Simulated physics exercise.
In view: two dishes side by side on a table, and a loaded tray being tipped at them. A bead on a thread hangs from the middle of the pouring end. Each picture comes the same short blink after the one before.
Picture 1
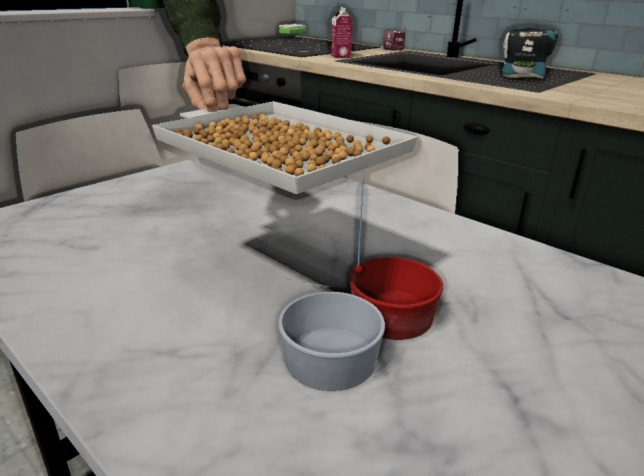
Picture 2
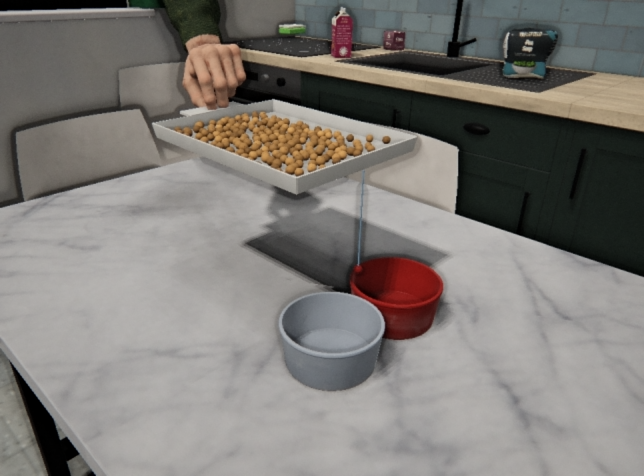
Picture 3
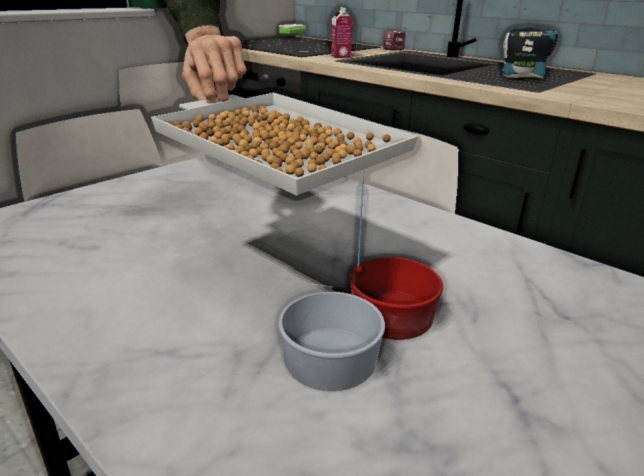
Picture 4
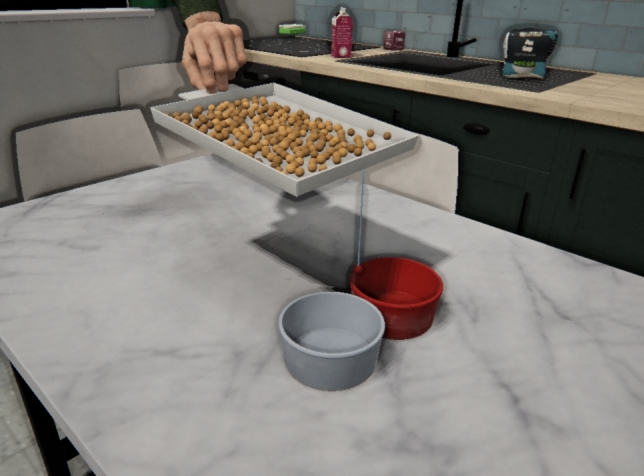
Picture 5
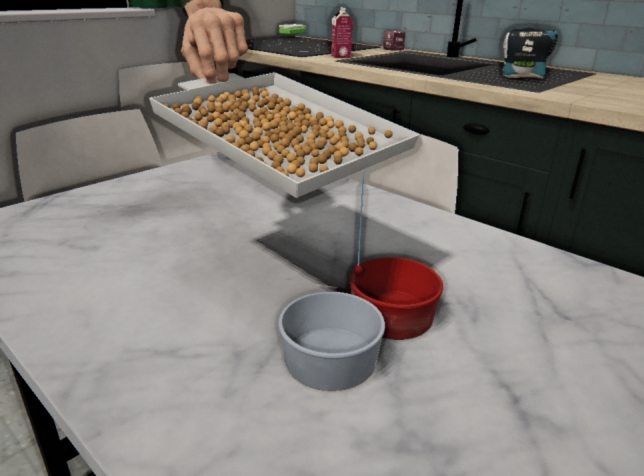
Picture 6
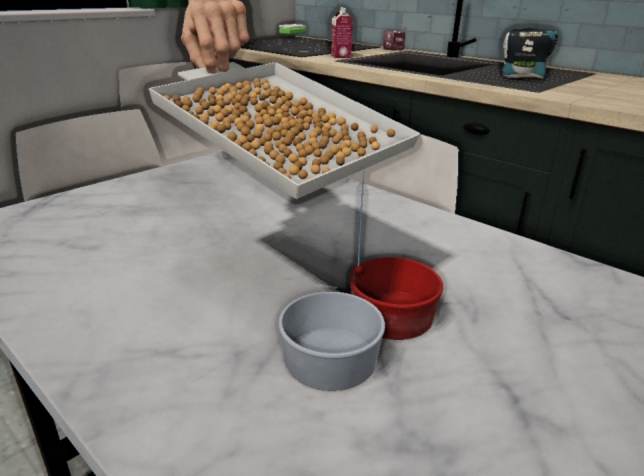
The clip shows a hand holding a tray of small round brown pieces above a gray dish and a red dish on a marble table, then gradually raising the tray's far-left end as the pieces shift slightly and spread.
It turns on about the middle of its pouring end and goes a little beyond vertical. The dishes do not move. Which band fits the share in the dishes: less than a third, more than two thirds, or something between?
The two hold over two thirds of the load.
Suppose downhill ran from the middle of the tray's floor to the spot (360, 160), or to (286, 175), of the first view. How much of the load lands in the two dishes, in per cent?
The first gives 60 %, the second 80 %.
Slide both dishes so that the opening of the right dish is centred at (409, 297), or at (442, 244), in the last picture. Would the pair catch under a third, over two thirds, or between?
In turn: Over two thirds; under a third.
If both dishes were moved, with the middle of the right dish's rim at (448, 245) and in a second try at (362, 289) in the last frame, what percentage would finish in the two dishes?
About 10 and 70 per cent.
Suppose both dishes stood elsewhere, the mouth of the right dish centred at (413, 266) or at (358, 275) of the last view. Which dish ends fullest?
First the left dish, then the left dish.
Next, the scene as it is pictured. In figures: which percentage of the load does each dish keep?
Left dish: 70 %, right dish: 10 %.
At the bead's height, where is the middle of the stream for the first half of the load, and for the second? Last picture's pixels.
Around (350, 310) and then (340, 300).
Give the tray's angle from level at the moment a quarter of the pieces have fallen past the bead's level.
Roughly 85°.
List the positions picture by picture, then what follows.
Corners of the pouring end (296, 176) and (414, 136), level; middle of the load (273, 140), round wooden beads; left dish (370, 360); right dish (432, 312); bead on its thread (358, 269), in the first frame.
Corners of the pouring end (296, 176) and (414, 136), level; middle of the load (273, 139), in the second frame.
Corners of the pouring end (297, 177) and (415, 136), tipped barely, lowest at the left corner; middle of the load (273, 135), in the third frame.
Corners of the pouring end (297, 179) and (415, 135), tipped a little, lowest at the left corner; middle of the load (273, 130), in the fourth frame.
Corners of the pouring end (298, 181) and (416, 134), tipped a little, lowest at the left corner; middle of the load (274, 125), in the fifth frame.
Corners of the pouring end (298, 183) and (417, 133), tipped a little, lowest at the left corner; middle of the load (276, 121), roughly a third on the move; left dish (370, 360); right dish (432, 312), in the sixth frame.
Just after the last frame, tray tipped steeply; almost all on the tray; just a few in the air.
A moment on, tray tipped right over; roughly a quarter on the tray; roughly half in the left dish; about a tenth in the right dish; about a tenth outside both; roughly a quarter in the air.
Further on, tray tipped past a quarter turn; roughly two thirds in the left dish; about a tenth in the right dish; roughly a quarter outside both.
When it is over, tray tipped past a quarter turn; roughly two thirds in the left dish; about a tenth in the right dish; roughly a quarter outside both.
